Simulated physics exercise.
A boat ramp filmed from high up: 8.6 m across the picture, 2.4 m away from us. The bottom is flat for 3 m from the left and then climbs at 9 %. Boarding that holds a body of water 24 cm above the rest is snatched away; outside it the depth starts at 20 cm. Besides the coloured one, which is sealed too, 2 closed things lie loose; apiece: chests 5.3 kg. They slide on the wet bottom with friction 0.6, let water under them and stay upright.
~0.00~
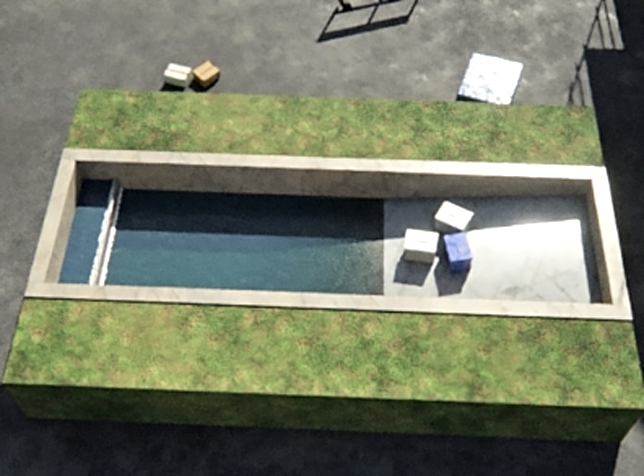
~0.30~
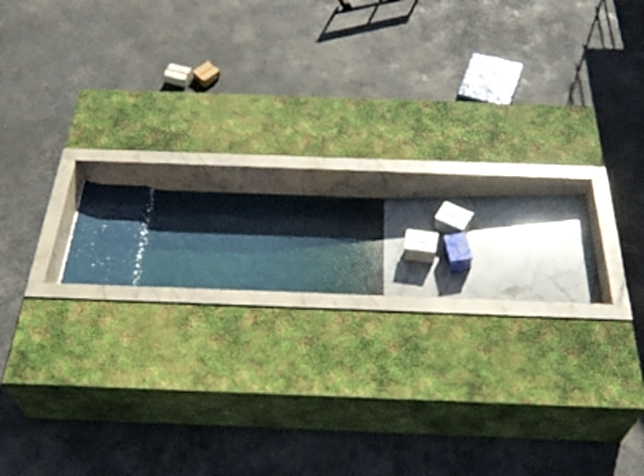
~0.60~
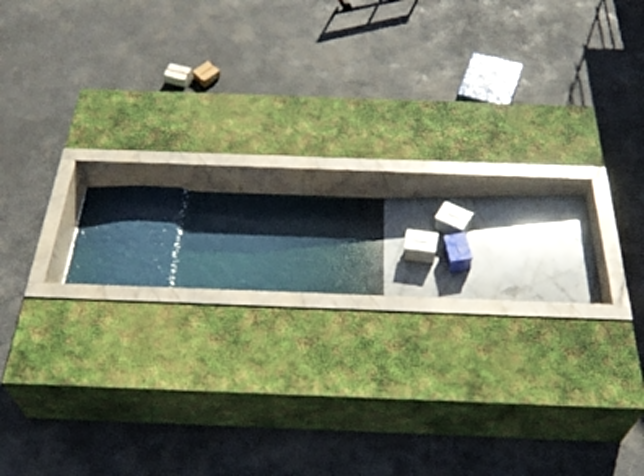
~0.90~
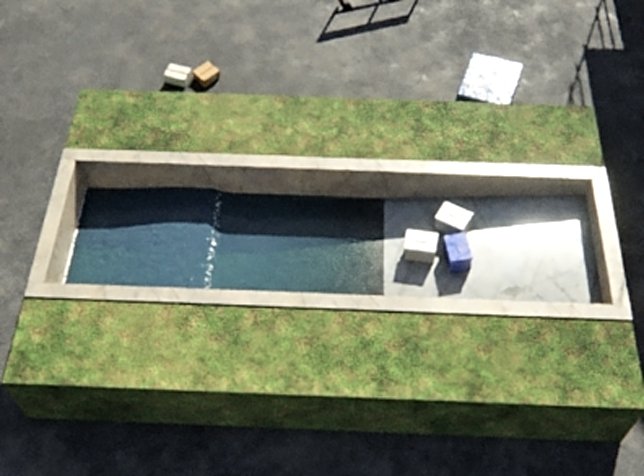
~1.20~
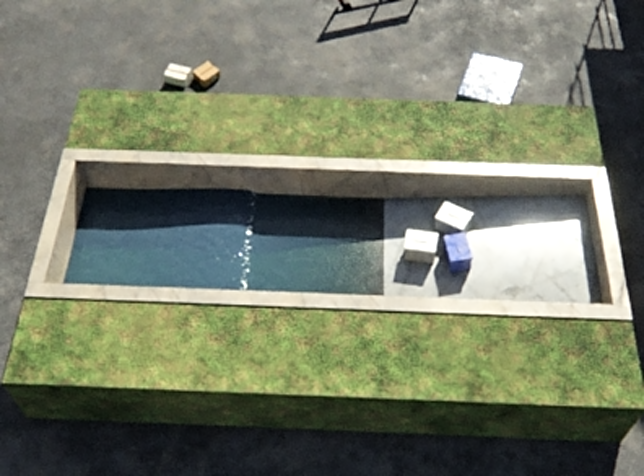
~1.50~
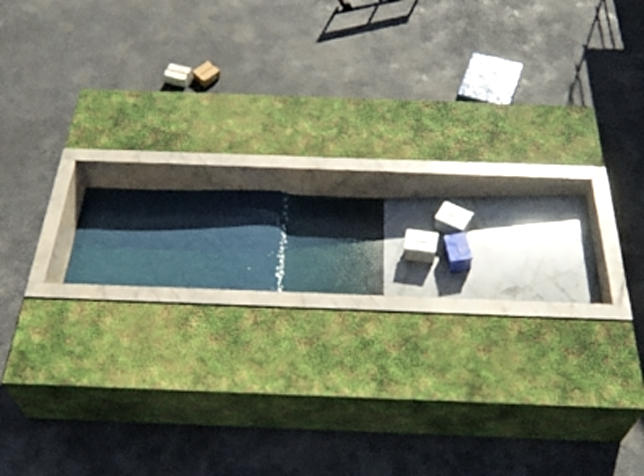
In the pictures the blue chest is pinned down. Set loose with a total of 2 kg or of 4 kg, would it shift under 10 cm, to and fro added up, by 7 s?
For it, neither load is enough.
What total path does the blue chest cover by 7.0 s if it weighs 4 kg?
About 140 cm.
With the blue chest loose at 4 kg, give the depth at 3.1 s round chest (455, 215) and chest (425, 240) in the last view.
About 1 and 3 cm.
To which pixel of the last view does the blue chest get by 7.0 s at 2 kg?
Near (338, 235).
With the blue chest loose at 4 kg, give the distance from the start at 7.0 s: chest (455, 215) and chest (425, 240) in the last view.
In turn: 10 cm, 200 cm.
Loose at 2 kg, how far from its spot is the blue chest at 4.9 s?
About 5 cm.
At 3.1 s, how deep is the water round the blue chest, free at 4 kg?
About 0 cm.
After 2.1 s the blue chest would be 0 cm from its start with 2 kg and 0 cm from its start with 4 kg; 0 cm of water round it then.
After 3.1 s the blue chest would be 2 cm from its start with 2 kg and 1 cm from its start with 4 kg; 0 cm of water round it then.
After 4.9 s the blue chest would be 6 cm from its start with 2 kg and 6 cm from its start with 4 kg; 2 cm of water round it then.
After 7.0 s the blue chest would be 198 cm from its start with 2 kg and 115 cm from its start with 4 kg; 2 cm of water round it then.
